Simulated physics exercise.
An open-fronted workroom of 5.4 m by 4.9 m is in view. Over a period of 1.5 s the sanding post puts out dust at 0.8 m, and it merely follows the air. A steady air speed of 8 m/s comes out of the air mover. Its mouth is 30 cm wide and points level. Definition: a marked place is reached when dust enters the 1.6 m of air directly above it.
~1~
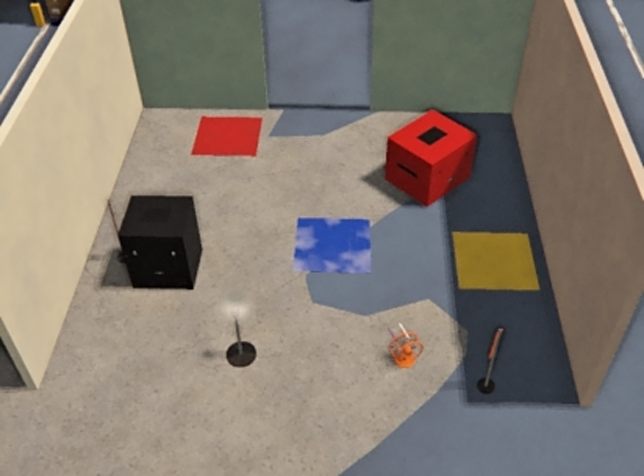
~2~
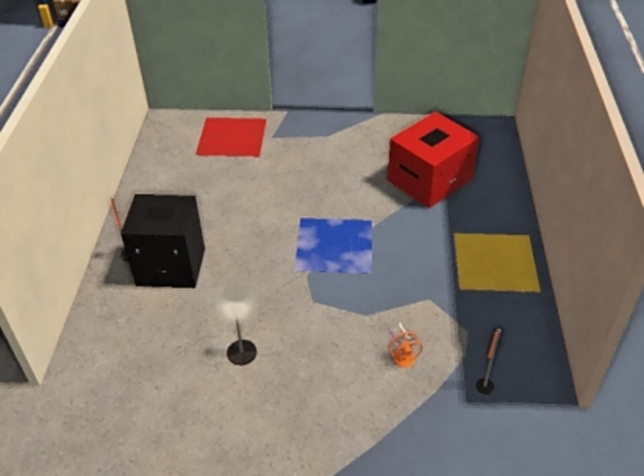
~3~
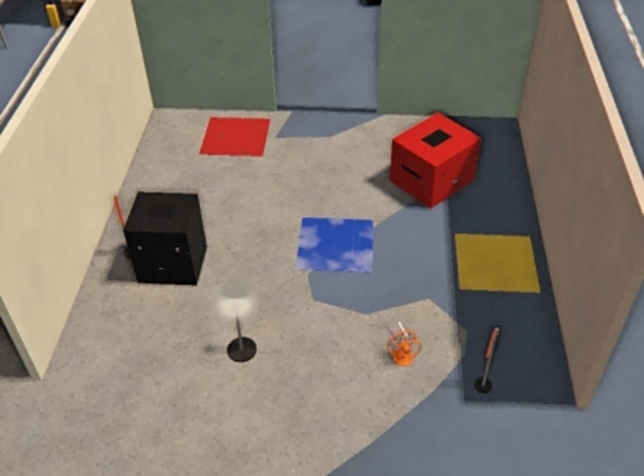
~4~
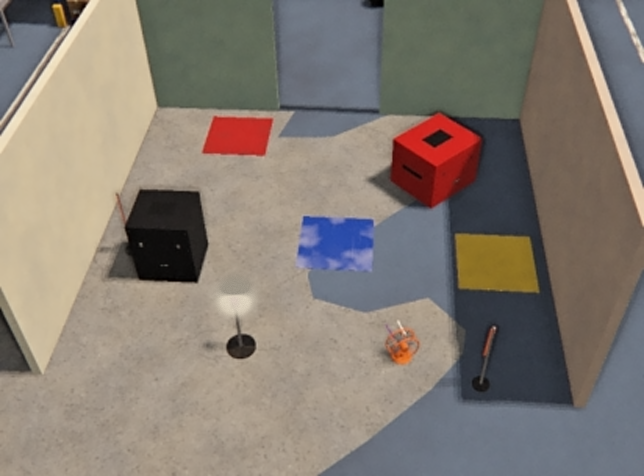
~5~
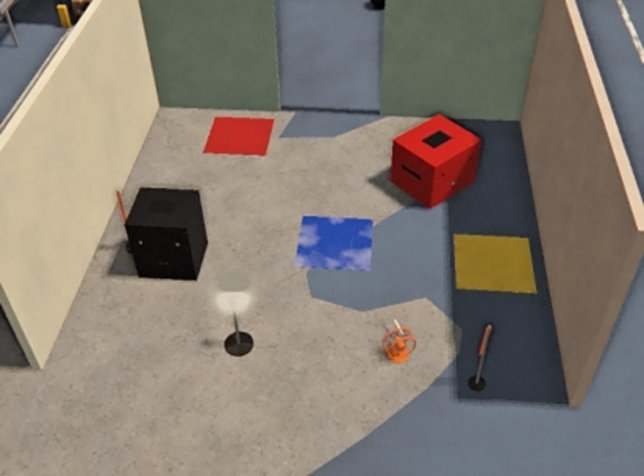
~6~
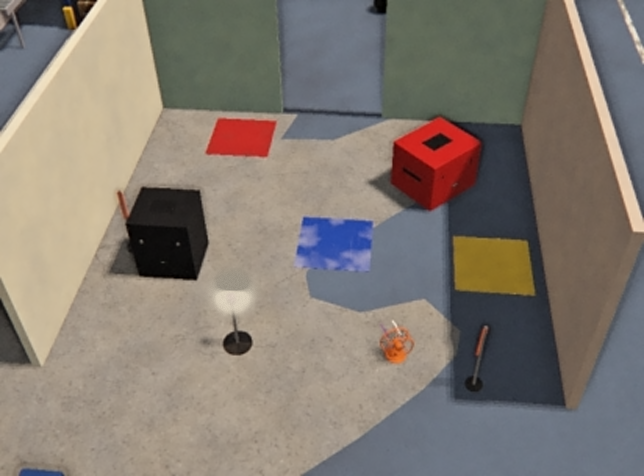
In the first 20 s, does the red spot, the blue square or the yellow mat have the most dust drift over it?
The blue one.
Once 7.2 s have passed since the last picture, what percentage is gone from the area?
Estimated value: Around 0 per cent.
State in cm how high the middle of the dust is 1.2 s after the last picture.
Height of middle: Approx. 70 cm.
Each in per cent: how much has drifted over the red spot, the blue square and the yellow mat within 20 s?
Around 70 % for red, 100 % for blue, 0 % for yellow.
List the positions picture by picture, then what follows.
In the first frame, the dust is thickest near (235, 306), the sanding post stands at (236, 316) and the air mover is at (406, 348).
In the second frame, the dust is thickest near (235, 304), the blue square is centred on (335, 245), the red spot is centred on (232, 137) and the yellow mat is centred on (496, 262).
In the third frame, the dust is thickest near (235, 300), a ribbon ends at (123, 224) and a ribbon ends at (488, 356).
In the fourth frame, the dust is thickest near (235, 297), the top of a packing case is at (438, 138) and the top of a packing case is at (163, 209).
In the fifth frame, the dust is thickest near (233, 294).
In the sixth frame, the dust is thickest near (232, 292), a ribbon ends at (127, 219) and a ribbon ends at (479, 355).
Then, 1.2 s after the last picture, 0 % has passed over the blue square, 0 % over the red spot and 0 % over the yellow mat; 0 % has left the area, and the middle of the rest is near (236, 290).
Then, 3.2 s after the last picture, 0 % has passed over the blue square, 0 % over the red spot and 0 % over the yellow mat; 0 % has left the area, and the middle of the rest is near (245, 284).
Then, 7.2 s after the last picture, 0 % has passed over the blue square, 0 % over the red spot and 0 % over the yellow mat; 0 % has left the area, and the middle of the rest is near (268, 276).
Then, 19.2 s after the last picture, 98 % has passed over the blue square, 68 % over the red spot and 0 % over the yellow mat; 35 % has left the area, and the middle of the rest is near (141, 136).
